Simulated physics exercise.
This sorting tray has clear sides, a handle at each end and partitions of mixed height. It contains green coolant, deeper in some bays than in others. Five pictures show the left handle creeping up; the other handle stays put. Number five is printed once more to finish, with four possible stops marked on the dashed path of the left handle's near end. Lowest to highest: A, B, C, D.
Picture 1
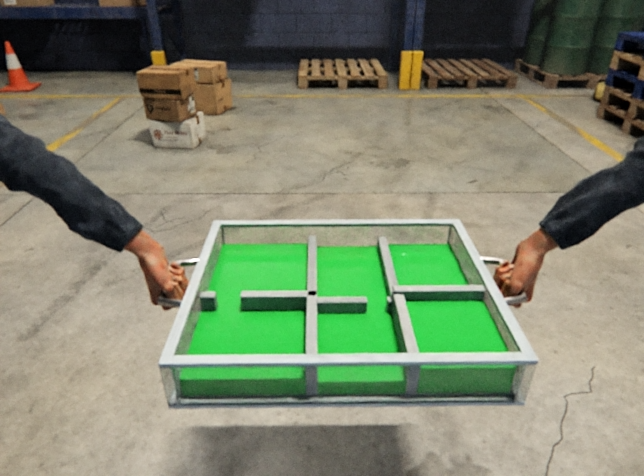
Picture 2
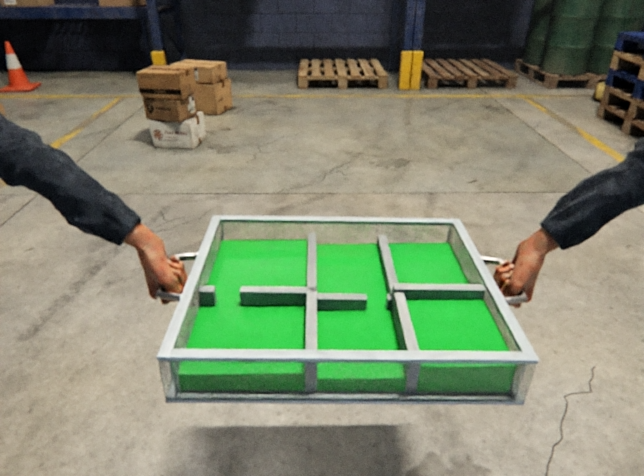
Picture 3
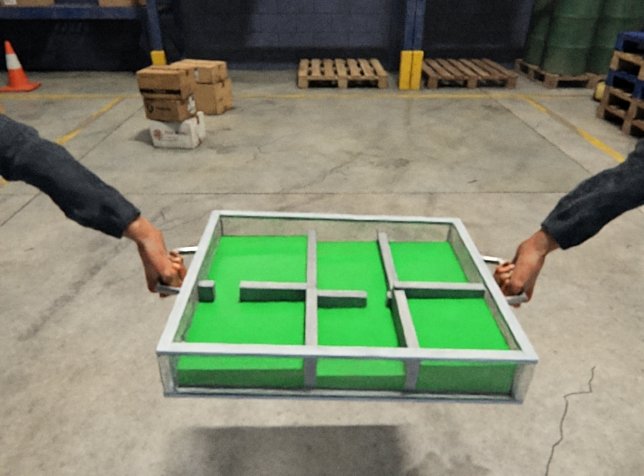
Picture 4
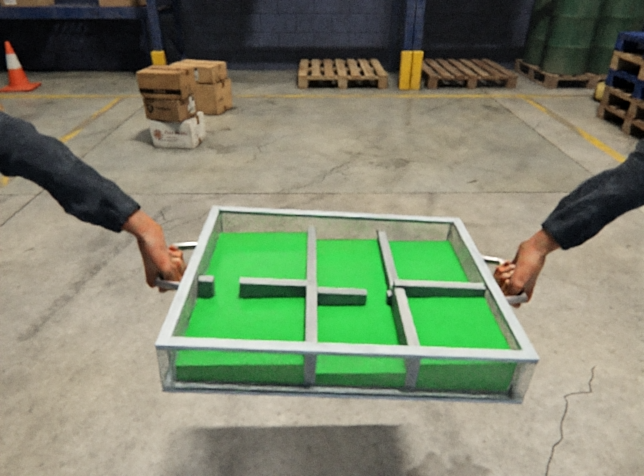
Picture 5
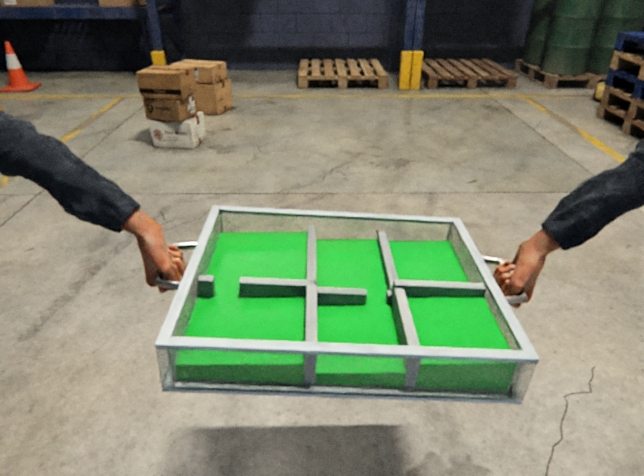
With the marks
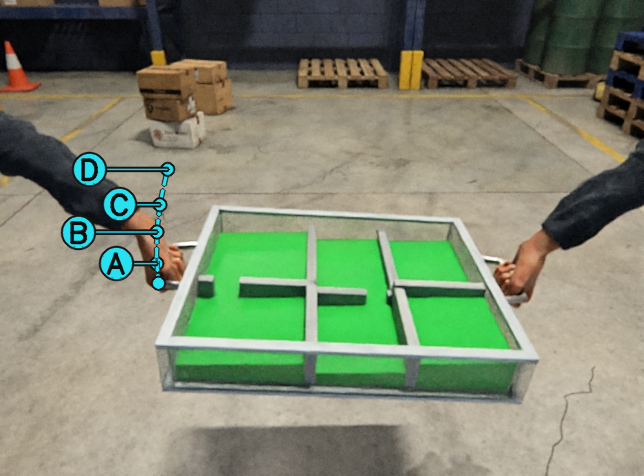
Two hands holding a clear-sided, partitioned tray of green liquid by its end handles, raising the left end slightly.
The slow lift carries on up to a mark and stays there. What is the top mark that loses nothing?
C.
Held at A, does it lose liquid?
No.
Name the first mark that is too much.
It is D.
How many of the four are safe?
Three.
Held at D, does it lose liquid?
Yes.
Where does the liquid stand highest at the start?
The front right bay.
In cyan, A at (156, 263); B at (156, 232); C at (159, 204); D at (167, 169).
If A is chosen, nothing spills; the back left bay holds the most.
If B is chosen, nothing spills; the back left bay holds the most.
If C is chosen, nothing spills; the back right bay holds the most.
If D is chosen, about 8 % goes over the rim.
